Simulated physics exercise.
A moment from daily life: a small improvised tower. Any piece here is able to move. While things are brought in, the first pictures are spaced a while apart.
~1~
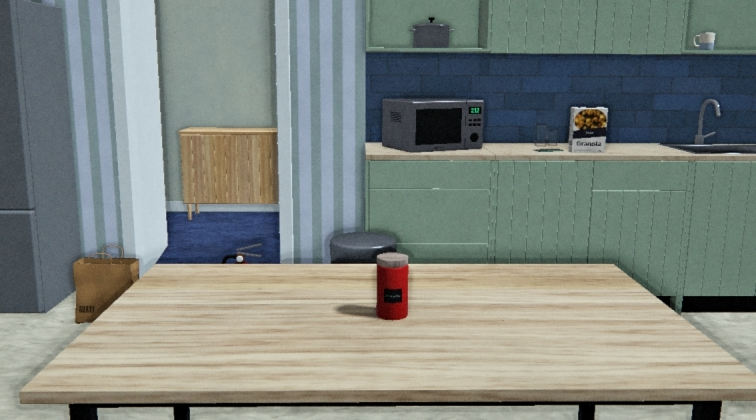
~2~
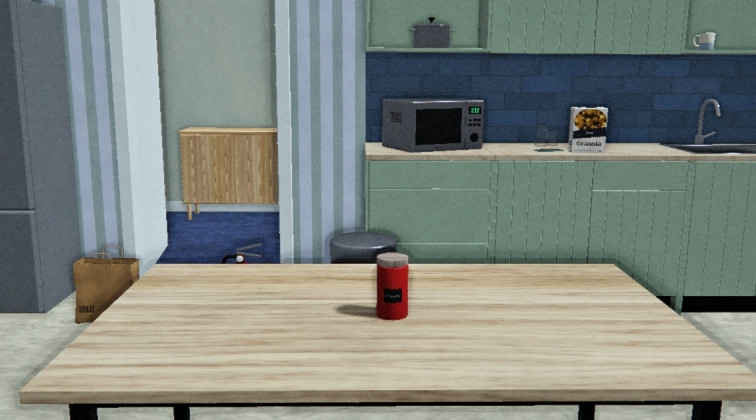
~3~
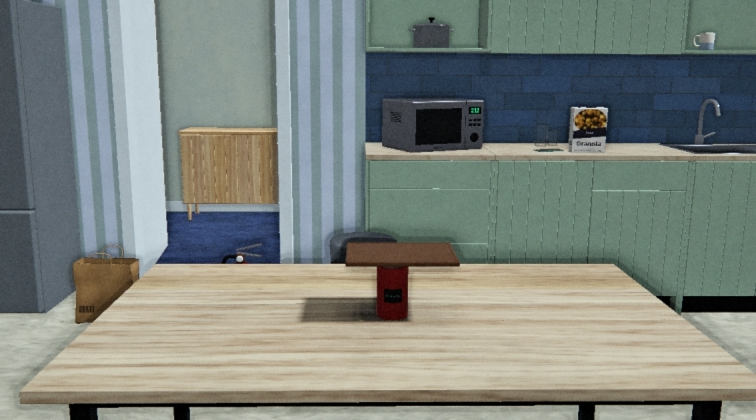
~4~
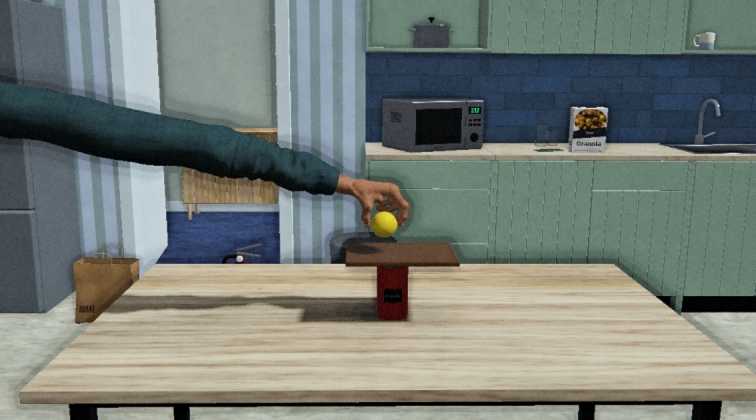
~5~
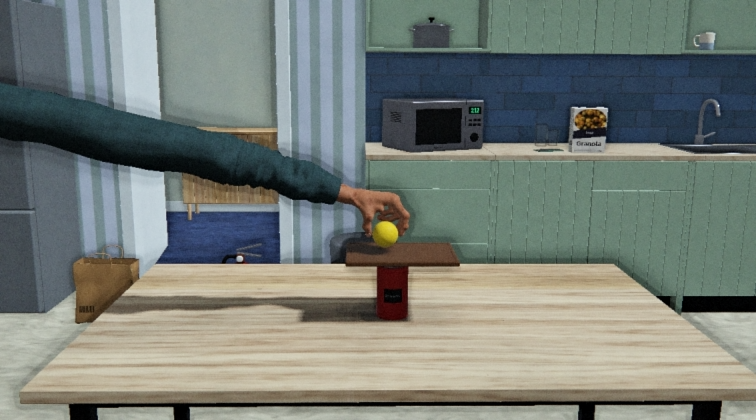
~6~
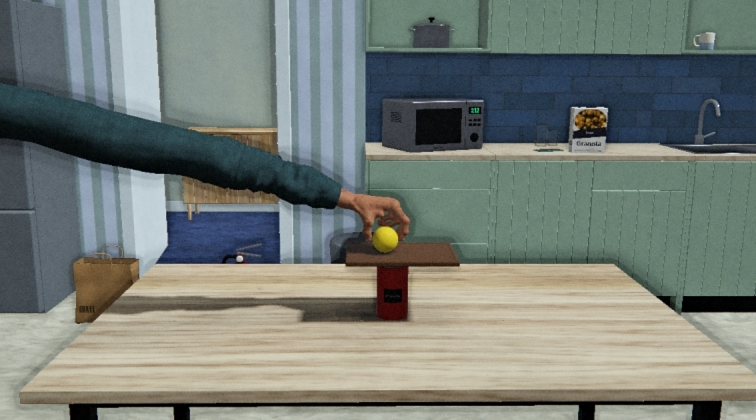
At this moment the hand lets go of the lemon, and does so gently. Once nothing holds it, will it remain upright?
Yes, it remains upright.
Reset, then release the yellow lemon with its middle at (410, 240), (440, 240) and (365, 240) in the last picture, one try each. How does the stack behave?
The stack remains standing the first time, tumbles down the second time, and remains standing the third time.
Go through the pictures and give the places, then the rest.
In the first picture, the last thing is not in view yet.
In the second picture, the last thing is not in view yet.
In the third picture, the last thing is not in view yet; brown lid (401, 254).
In the fourth picture, coming down; yellow lemon (384, 224); brown lid (401, 254).
In the fifth picture, coming down; yellow lemon (385, 234); brown lid (401, 254).
In the sixth picture, set down, still held; yellow lemon (385, 239); brown lid (401, 254).
Then, 0.40 s on from there, no change.
Then, 1.10 s on from there, yellow lemon resting near (385, 240).
In the end, all 3 unmoved. At the end, from the last picture's camera, yellow lemon near (385, 240). The stack keeps its balance.
